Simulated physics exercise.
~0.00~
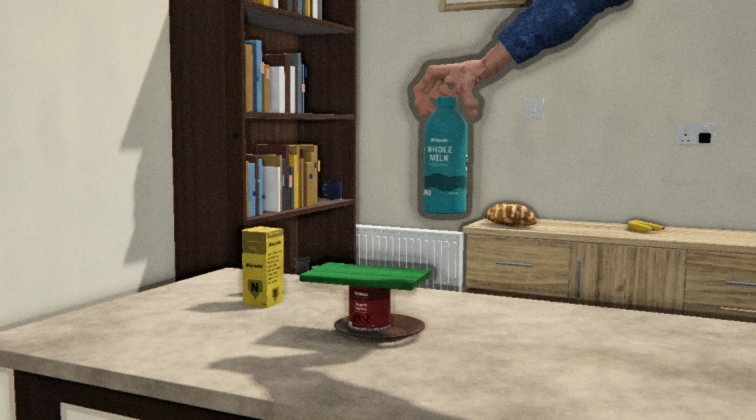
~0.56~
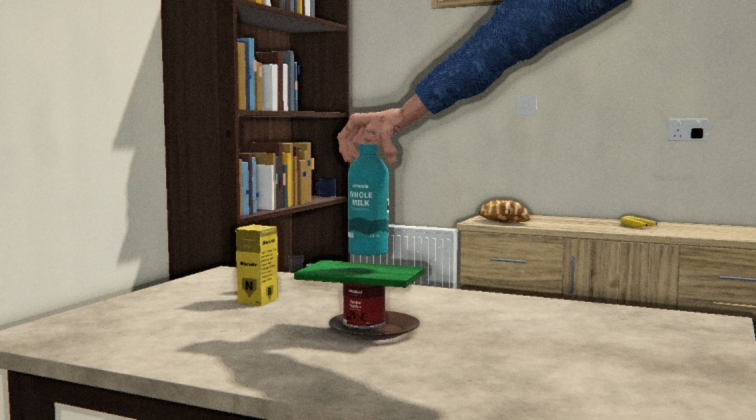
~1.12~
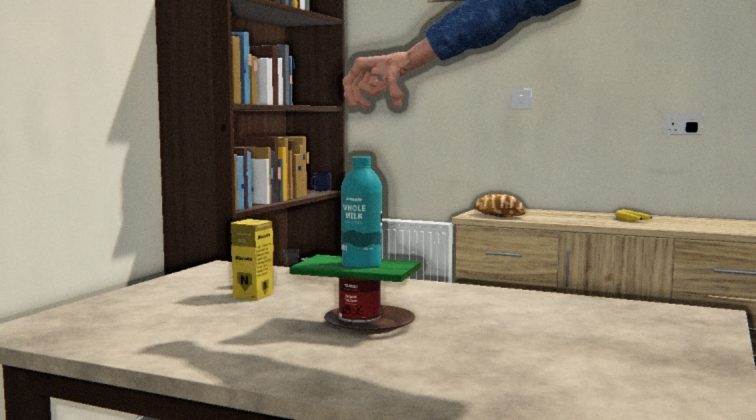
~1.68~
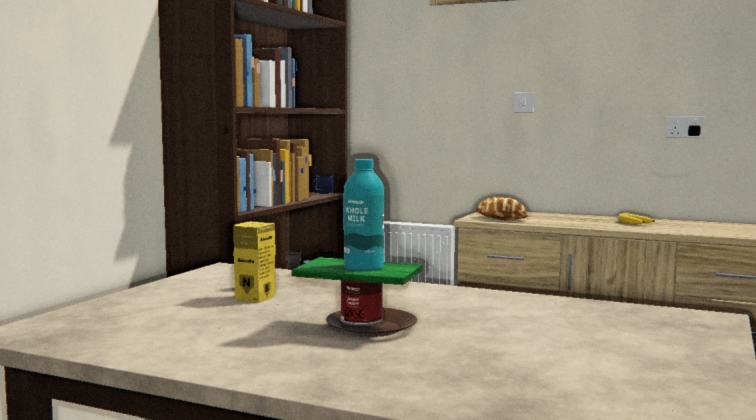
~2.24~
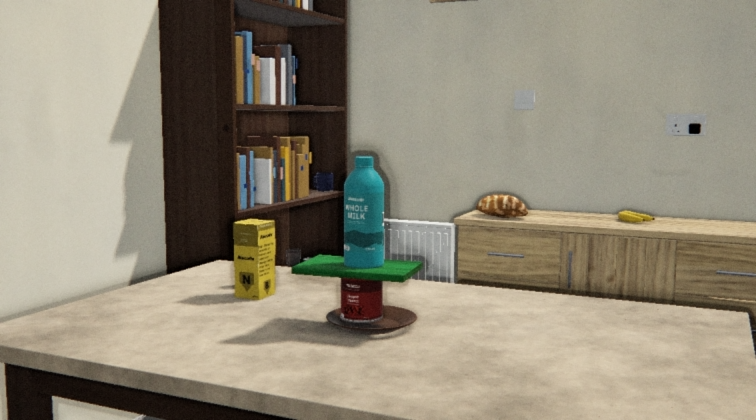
A turquoise milk bottle was lowered by a hand onto a green board balanced on a red pot and brown plate, beside a yellow carton. The hand let go and drew away, and the little tower stayed standing on the table.
